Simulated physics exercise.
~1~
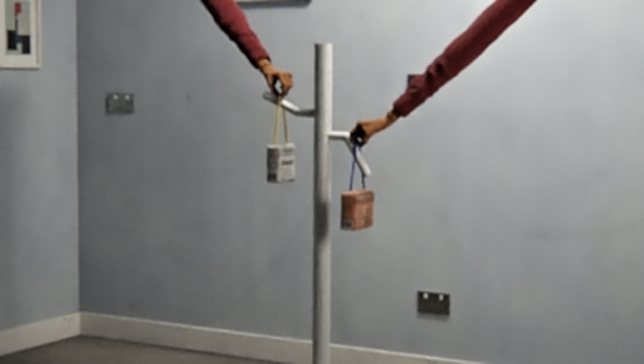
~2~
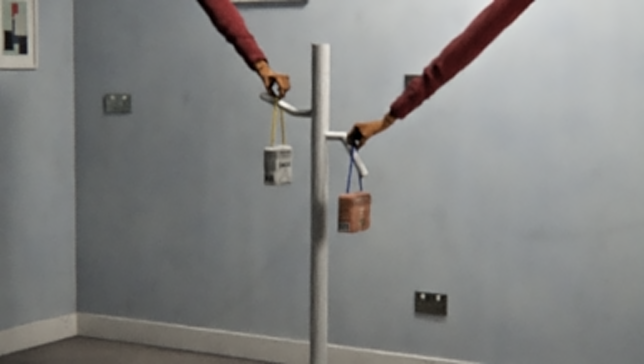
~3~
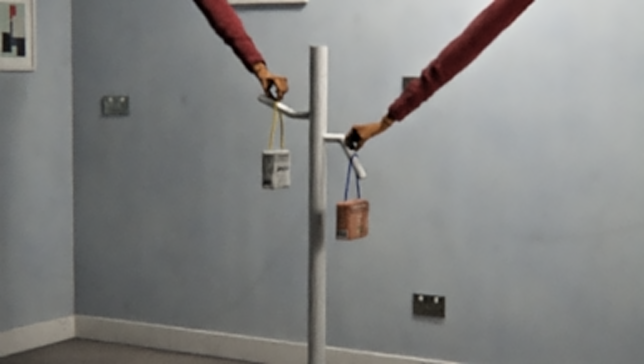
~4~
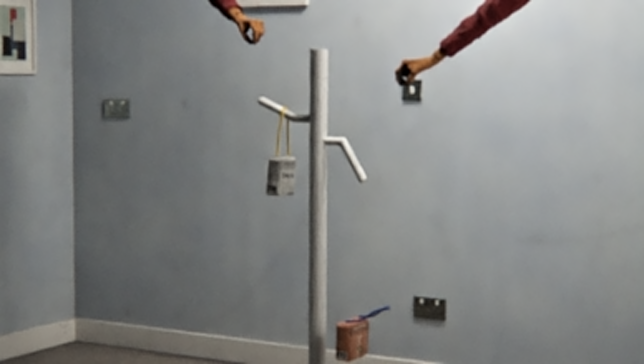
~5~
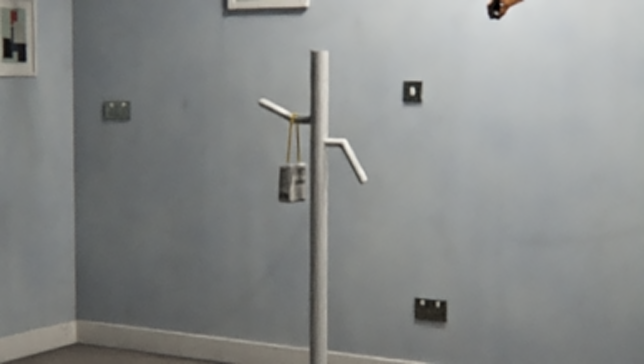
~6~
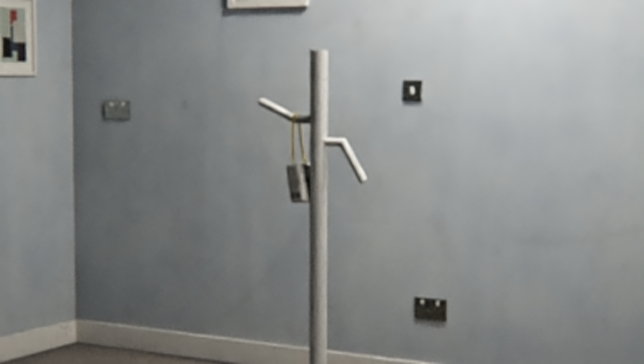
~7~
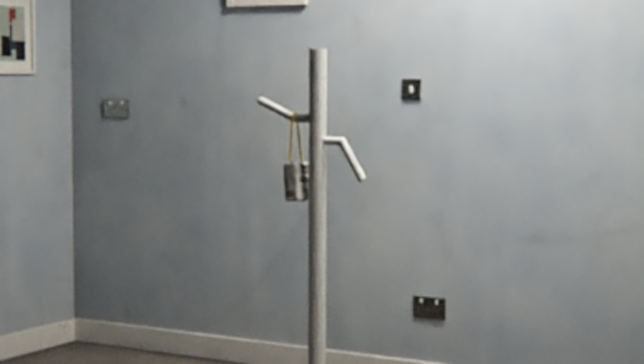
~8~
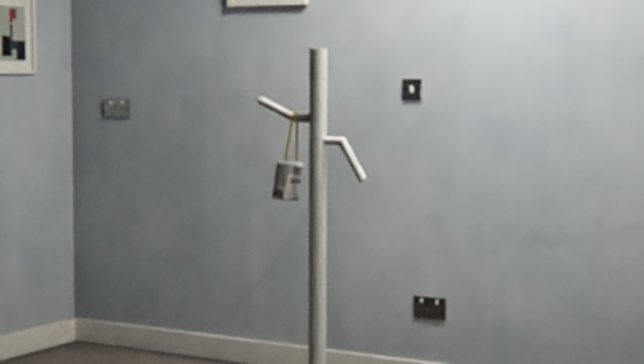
In a room with blue-grey walls and pale skirting, a slightly swaying camera faces a grey post with a peg on each side, the left one angled upward and the right one bending downward. Two hands in dark red sleeves reach in from above, holding a whitish pouch by its loop at the left peg and an orange-brown pouch by a blue loop at the right. The hands let go and draw back out of view. The orange pouch drops to the floor, while the white pouch slides a little toward the post. It swings and twists slightly, and remains hanging from the left peg, with the right peg empty.
